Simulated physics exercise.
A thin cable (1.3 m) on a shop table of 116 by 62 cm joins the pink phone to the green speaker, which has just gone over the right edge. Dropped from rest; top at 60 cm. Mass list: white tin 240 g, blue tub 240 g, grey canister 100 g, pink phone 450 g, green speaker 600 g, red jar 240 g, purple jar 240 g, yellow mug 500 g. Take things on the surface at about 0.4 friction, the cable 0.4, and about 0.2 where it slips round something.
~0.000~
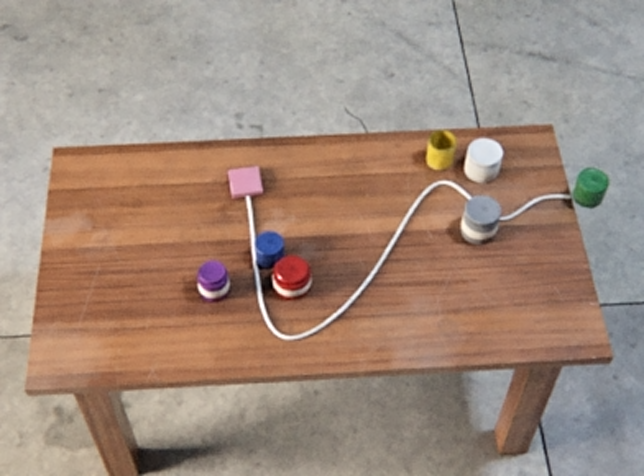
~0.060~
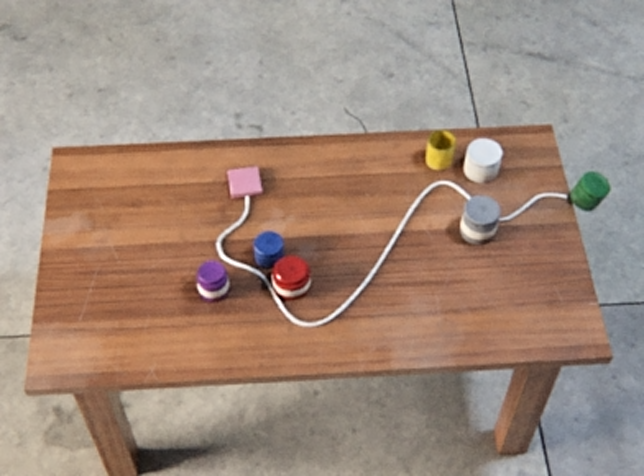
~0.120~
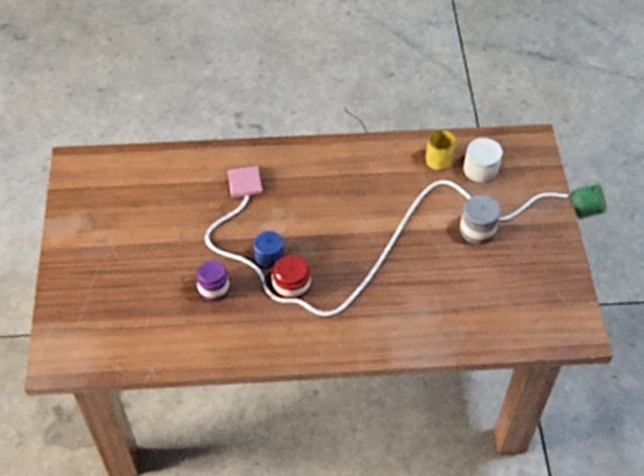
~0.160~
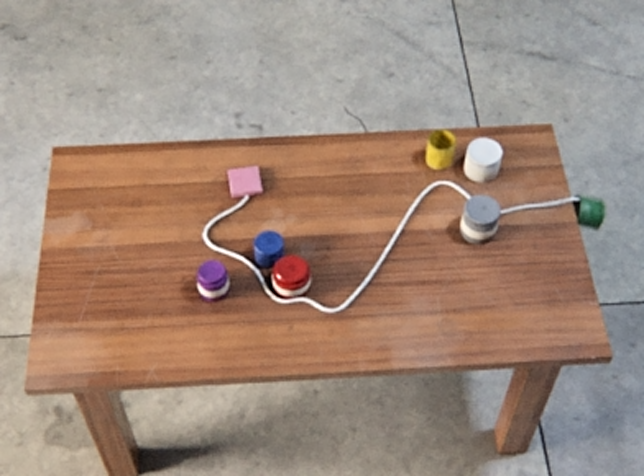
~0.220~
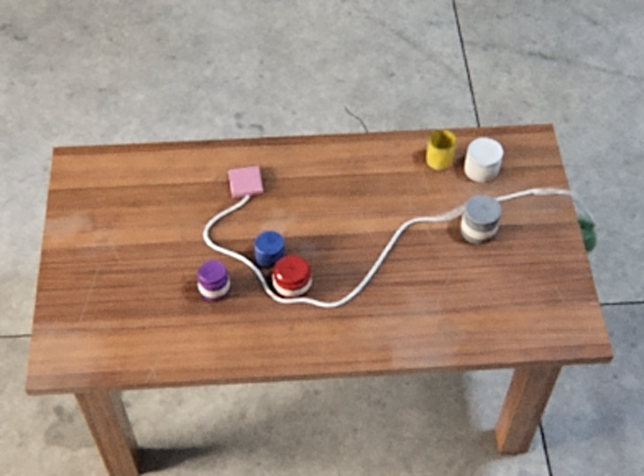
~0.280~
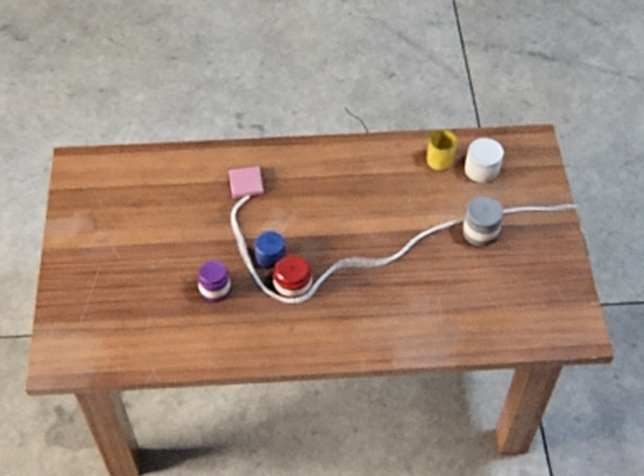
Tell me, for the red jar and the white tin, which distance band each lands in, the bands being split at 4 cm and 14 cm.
My prediction: The red jar will go quite far, the white tin will go barely anywhere.
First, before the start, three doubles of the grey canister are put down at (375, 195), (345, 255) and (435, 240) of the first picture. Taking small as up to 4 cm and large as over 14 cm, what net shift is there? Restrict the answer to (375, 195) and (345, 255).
I'd call it a short shift for the first one and an in-between shift for the second one.
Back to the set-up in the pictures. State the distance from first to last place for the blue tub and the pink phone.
In the end the blue tub has moved about 15 cm, while the pink phone has moved about 4 cm.
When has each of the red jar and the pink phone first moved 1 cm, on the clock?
Red jar: 0.34 s; pink phone: 0.40 s.
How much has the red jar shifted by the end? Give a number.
Red jar: About 30 cm.
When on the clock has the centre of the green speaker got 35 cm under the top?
At about 0.34 s.
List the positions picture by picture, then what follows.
Red jar (292, 269); white tin (485, 151); cable runs through (525, 208) (432, 187) (376, 268) (289, 338) (254, 244), in the first frame.
Green speaker (593, 183); cable runs through (524, 208) (375, 269) (221, 237), in the second frame.
Green speaker (589, 202); cable runs through (524, 207) (375, 268) (209, 232), in the third frame.
Green speaker (587, 213); cable runs through (533, 206) (376, 268) (206, 230), in the fourth frame.
Green speaker (581, 236); cable runs through (573, 196) (379, 262) (206, 230), in the fifth frame.
Red jar (293, 268); white tin (486, 151); cable runs through (516, 210) (411, 244) (240, 239), in the sixth frame.
By 0.5 s, the cable's tail end at (252, 211); red jar 20 cm off its start, grey canister 11 cm off its start, blue tub 8 cm off its start.
By 0.7 s, the cable's tail end at (252, 211); red jar 30 cm off its start, blue tub 13 cm off its start, grey canister 12 cm off its start.
By 1.0 s, the cable's tail end at (252, 211); red jar 30 cm off its start at (353, 167), blue tub 13 cm off its start at (306, 204), grey canister 12 cm off its start at (518, 247).
By 1.2 s, the cable's tail end at (252, 211); red jar 30 cm off its start, blue tub 13 cm off its start, grey canister 12 cm off its start.
By 2.4 s, the cable's tail end at (252, 211); red jar 30 cm off its start at (353, 167), white tin 0 cm off its start at (486, 151), blue tub 13 cm off its start at (307, 204), grey canister 12 cm off its start at (518, 247).
